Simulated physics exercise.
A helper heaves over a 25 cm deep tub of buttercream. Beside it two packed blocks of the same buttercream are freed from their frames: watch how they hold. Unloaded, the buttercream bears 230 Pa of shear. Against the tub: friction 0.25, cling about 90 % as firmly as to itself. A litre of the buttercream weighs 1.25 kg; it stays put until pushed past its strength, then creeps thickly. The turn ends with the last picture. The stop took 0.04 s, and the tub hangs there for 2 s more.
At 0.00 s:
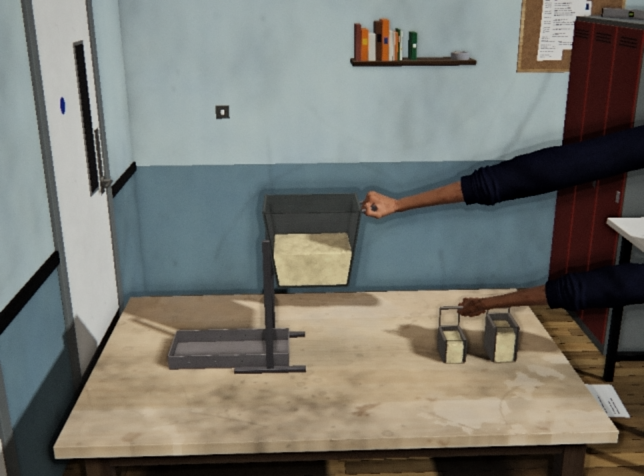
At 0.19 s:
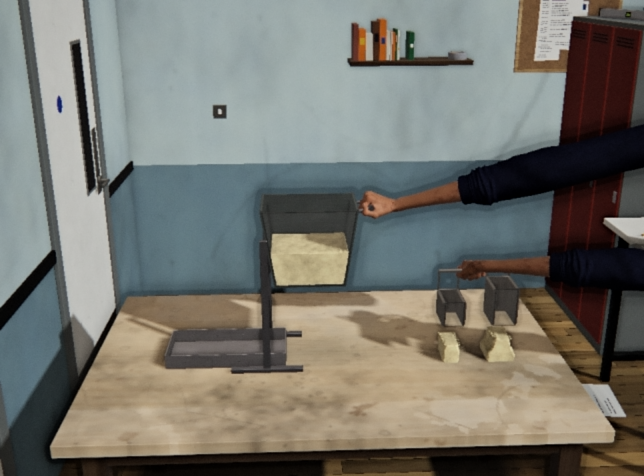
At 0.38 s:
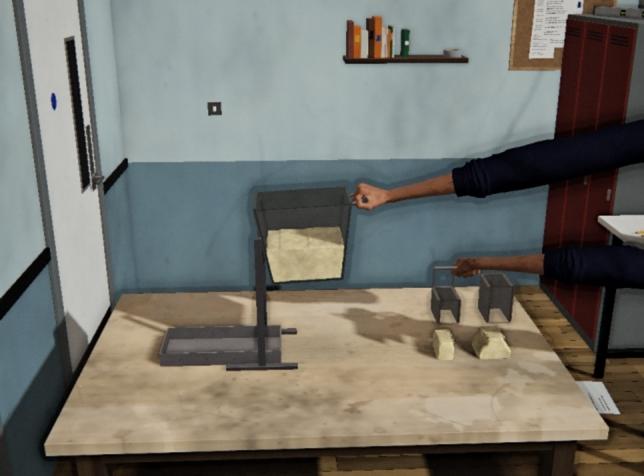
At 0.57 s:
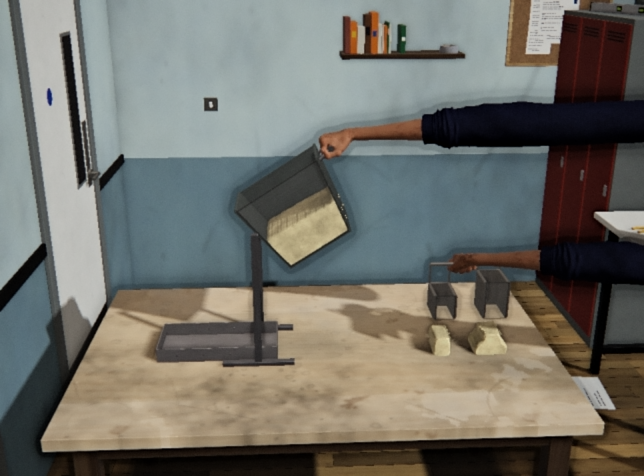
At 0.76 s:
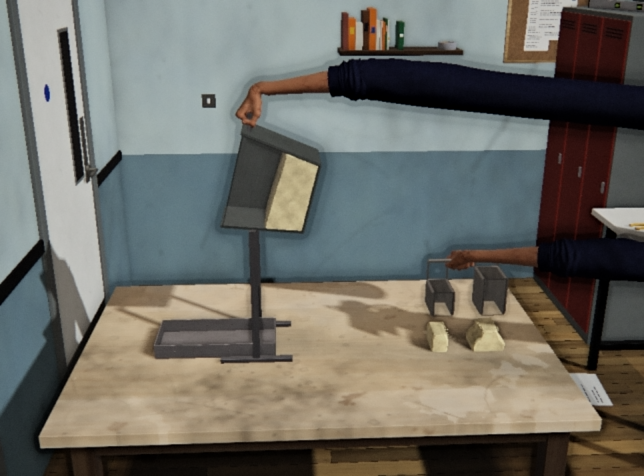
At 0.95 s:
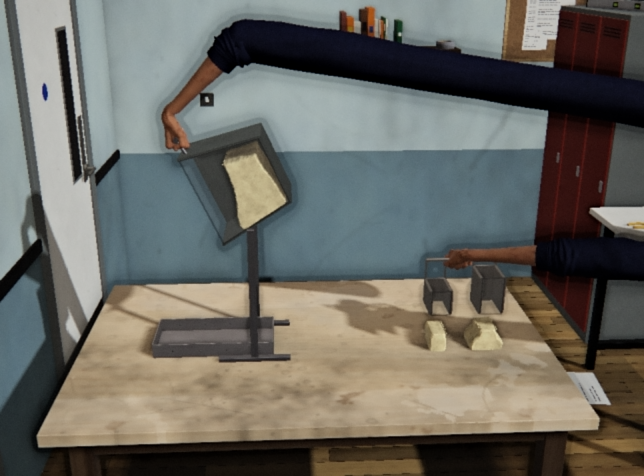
Arm tilting a clear tub of pale buttercream leftward past upright above a table, after another hand lifts moulds off two blocks.
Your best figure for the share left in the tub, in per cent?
Expect roughly 0 %.
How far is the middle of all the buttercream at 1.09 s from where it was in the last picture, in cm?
Some 15 cm.
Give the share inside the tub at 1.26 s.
Some 2 per cent.
After 1.09 s, the tub is at 114 degrees and holds 68 %.
After 1.26 s, the tub is at 114 degrees and holds 2 %.
After 1.43 s, the tub is at 114 degrees and holds 0 %.
After 1.60 s, the tub is at 114 degrees and holds 0 %.
After 2.95 s, at the end, the tub is at 114 degrees and holds 0 %.
